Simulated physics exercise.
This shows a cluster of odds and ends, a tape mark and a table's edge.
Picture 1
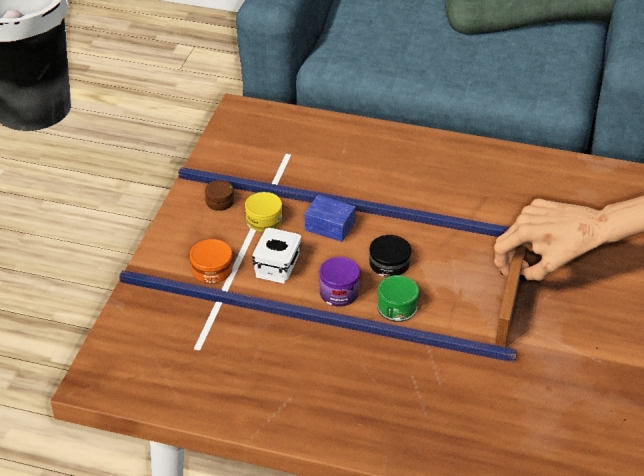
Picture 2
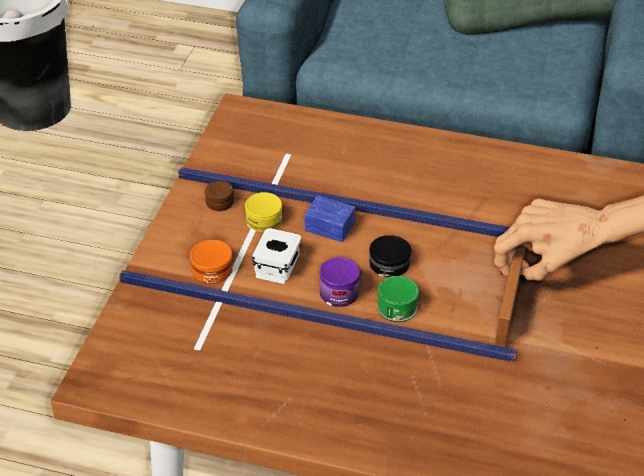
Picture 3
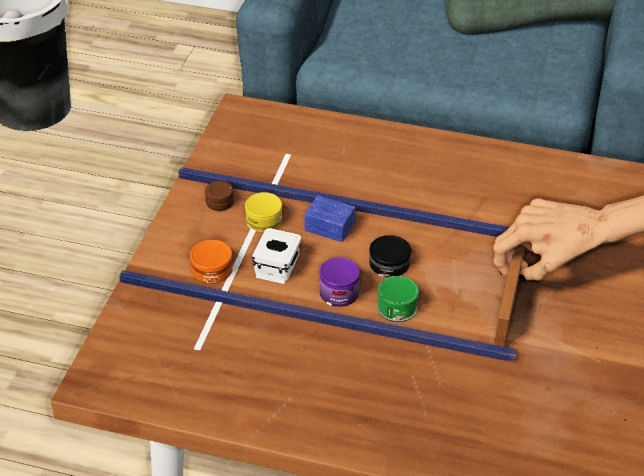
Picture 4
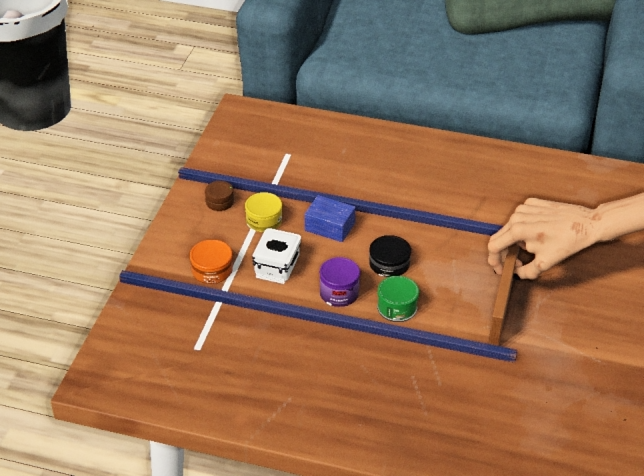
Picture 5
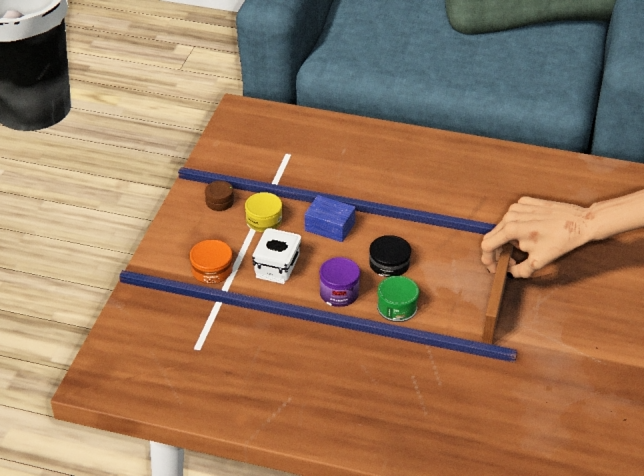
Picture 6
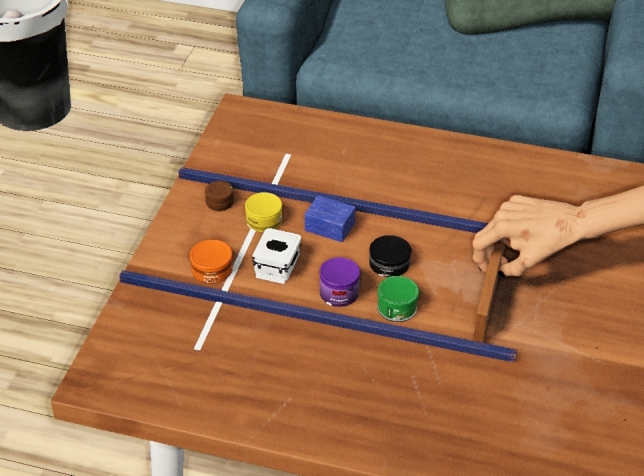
A hand slides an upright wooden board slightly left between two blue rails, while the tubs and blue block ahead stay still.
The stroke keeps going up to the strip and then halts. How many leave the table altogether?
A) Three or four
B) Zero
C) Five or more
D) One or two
(B) Zero.
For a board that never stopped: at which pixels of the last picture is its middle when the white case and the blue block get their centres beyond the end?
First near (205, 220), second near (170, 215).
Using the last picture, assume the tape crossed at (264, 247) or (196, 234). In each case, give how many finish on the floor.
First try 0, second try 5.
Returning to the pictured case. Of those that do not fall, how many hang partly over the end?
So the number is 1.
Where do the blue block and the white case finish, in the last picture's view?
In the last picture the first middle sits at (240, 204) and the other at (188, 229).
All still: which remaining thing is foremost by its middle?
The one is the orange tub.
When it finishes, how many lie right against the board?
Count recorded: 3.
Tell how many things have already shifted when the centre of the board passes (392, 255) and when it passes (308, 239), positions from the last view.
The counts are 3 and 7.
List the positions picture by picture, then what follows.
Brown lid (220, 196); orange tub (212, 262); yellow tub (264, 212); board (514, 278); tape (247, 243), in the first picture.
Orange tub (212, 262); white case (277, 256), in the second picture.
Yellow tub (264, 212); purple tub (340, 282), in the third picture.
Brown lid (220, 196); green tin (398, 299), in the fourth picture.
Orange tub (212, 262); board (502, 276), in the fifth picture.
Brown lid (220, 196); orange tub (212, 262); yellow tub (264, 212); board (493, 274); tape (247, 243), in the sixth picture.
Early on, none off yet; brown lid at rest near (220, 196); orange tub at rest near (212, 262); yellow tub at rest near (264, 212).
Finally, the number that fall off is zero.
